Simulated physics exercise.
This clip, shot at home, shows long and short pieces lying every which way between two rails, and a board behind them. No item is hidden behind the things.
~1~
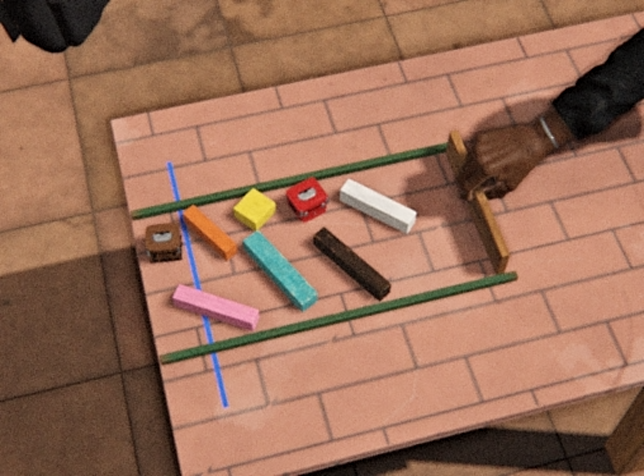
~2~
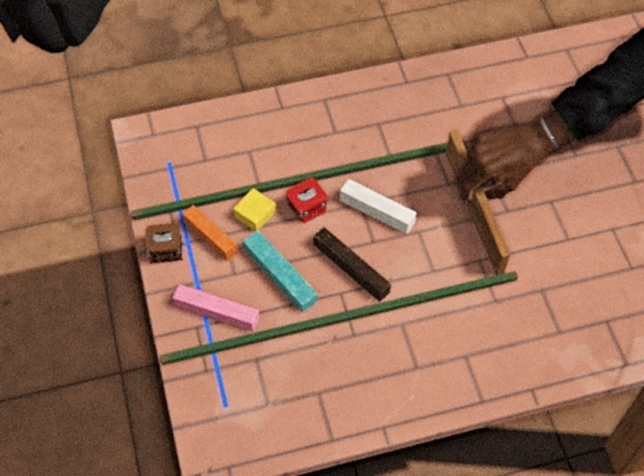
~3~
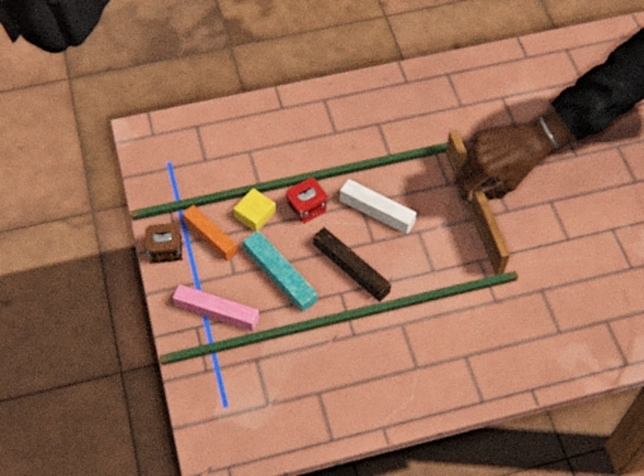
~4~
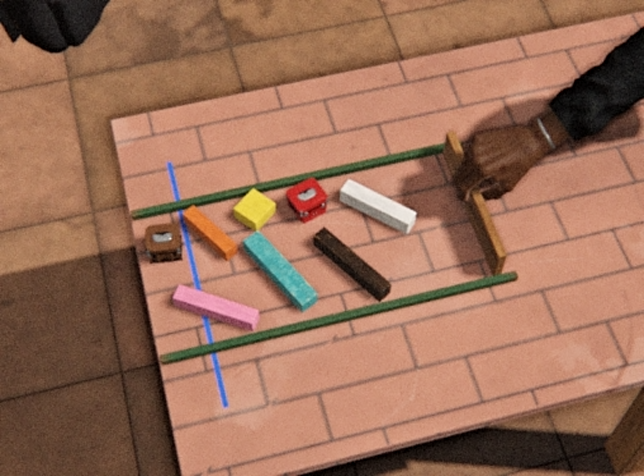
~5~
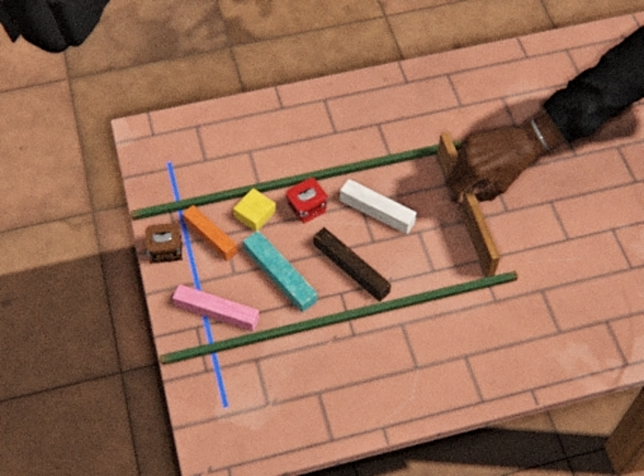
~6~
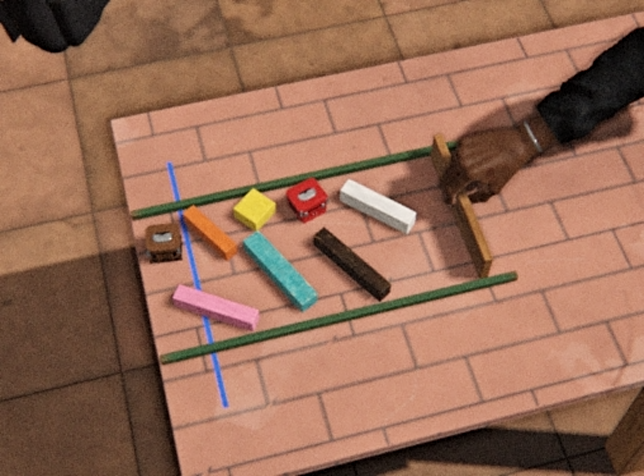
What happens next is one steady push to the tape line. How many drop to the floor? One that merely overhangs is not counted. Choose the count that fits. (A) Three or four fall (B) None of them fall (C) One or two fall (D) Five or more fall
A, three or four fall.
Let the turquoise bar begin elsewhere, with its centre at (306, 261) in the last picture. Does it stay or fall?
So the turquoise bar keeps its spot.
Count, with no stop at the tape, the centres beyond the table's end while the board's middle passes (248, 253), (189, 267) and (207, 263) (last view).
The counts would come out as 1, 4 and 4.
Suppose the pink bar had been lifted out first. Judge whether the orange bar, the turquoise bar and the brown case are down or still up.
The orange bar: Drops. The turquoise bar: Remains. The brown case: Drops.
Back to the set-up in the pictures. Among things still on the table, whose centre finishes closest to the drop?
It's the turquoise bar that is foremost.
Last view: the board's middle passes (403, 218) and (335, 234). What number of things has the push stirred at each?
Tally: 1; 4.
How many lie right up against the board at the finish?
It's 2 of them.
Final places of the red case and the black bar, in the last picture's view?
Okay, so first (151, 233), and next (182, 303).
Soon after, none off yet; brown case at rest near (164, 243); pink bar at rest near (216, 308); orange bar at rest near (210, 233).
At rest, the number that fall off is three or four; fallen, yellow block, orange bar, pink bar and brown case.
